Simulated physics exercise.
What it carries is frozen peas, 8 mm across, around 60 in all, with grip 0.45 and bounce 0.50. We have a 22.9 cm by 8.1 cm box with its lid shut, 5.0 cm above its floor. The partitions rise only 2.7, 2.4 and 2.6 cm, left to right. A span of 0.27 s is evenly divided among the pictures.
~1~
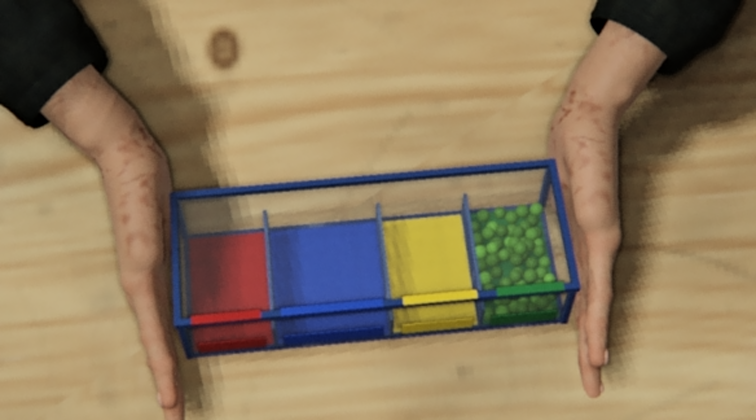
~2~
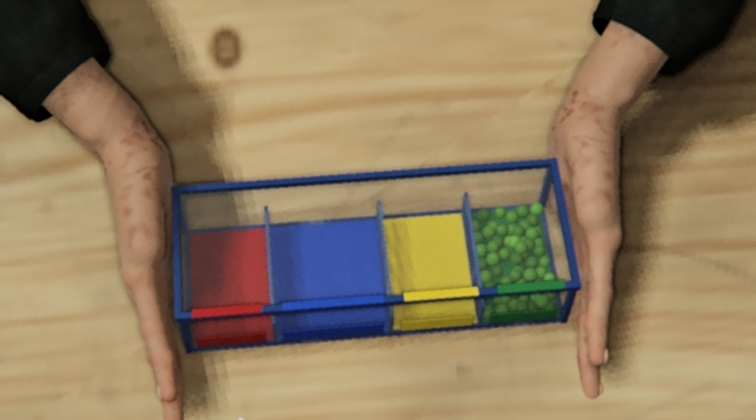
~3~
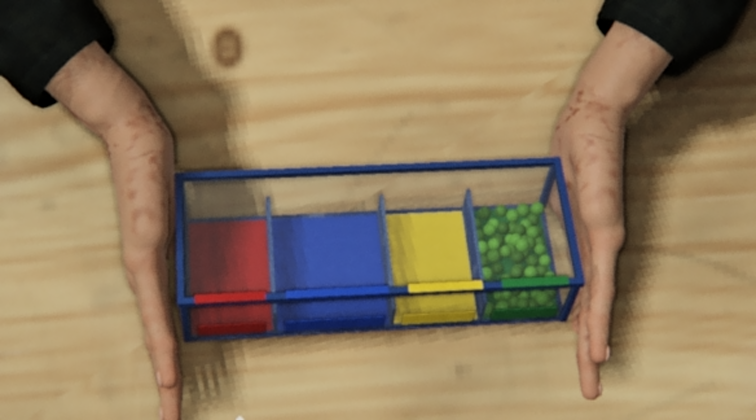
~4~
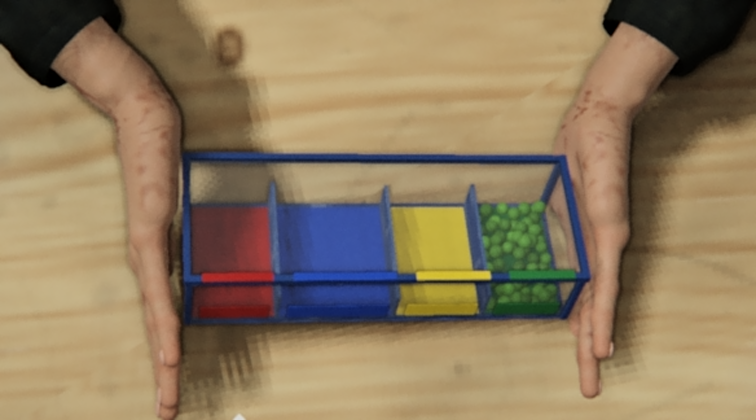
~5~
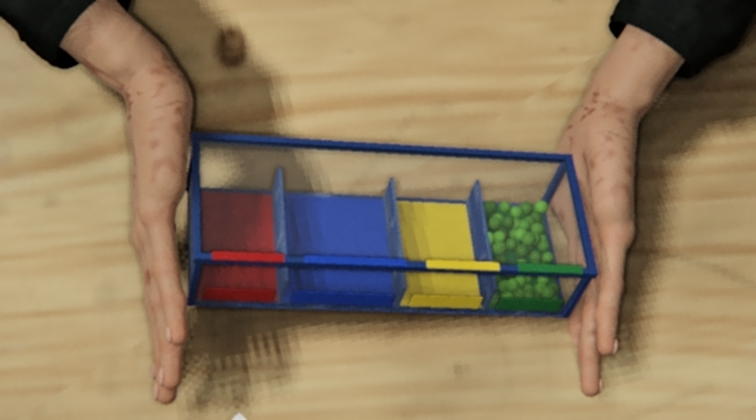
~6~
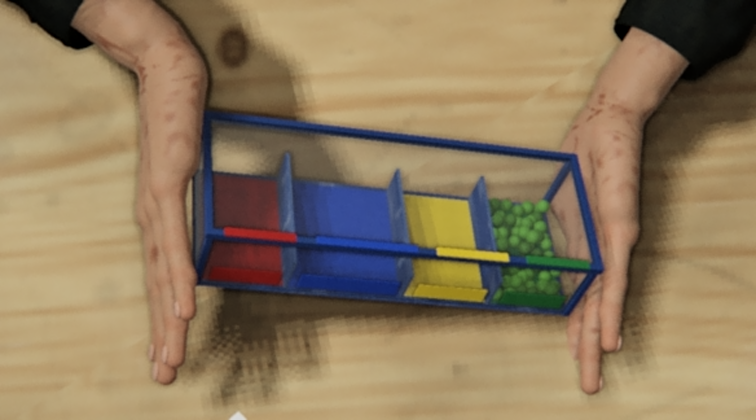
A clear, blue-edged box with red, blue, yellow and green sections sits nearly level between two hands, small green balls filling the rightmost section. The hands gradually tilt it, raising its left side a little and turning it slightly clockwise, while the green balls stay in their section.
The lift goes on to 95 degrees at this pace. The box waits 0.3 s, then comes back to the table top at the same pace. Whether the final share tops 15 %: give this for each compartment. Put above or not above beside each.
At the end, red compartment: Fails, blue compartment: Fails, green compartment: Succeeds, yellow compartment: Fails.
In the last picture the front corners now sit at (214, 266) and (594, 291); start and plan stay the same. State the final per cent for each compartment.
Each compartment ends like this: Red 0 per cent, blue 0 per cent, green 100 per cent, yellow 0 per cent.
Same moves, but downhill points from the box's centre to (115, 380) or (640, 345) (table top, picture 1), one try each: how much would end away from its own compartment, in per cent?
Near 90 and 0 per cent, in that order.
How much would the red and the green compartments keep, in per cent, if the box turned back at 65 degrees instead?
Shares after the change: Red 0, green 100, per cent.
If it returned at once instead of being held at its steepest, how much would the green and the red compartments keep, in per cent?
In per cent: Green 100; red 0.
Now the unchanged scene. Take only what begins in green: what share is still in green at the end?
Around 100 per cent of it.
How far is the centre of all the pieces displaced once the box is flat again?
Around 1.0 centimetres.
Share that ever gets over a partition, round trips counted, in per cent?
I'd guess roughly 0 percent.
Then, 1.14 s after the last picture, tilt 95 degrees; green 100 %.
Then, 1.89 s after the last picture, tilt 48 degrees; green 100 %.
Then, 2.67 s after the last picture, tilt 0 degrees; green 100 %.
In the end, red 0 %, blue 0 %, green 100 %, yellow 0 %.
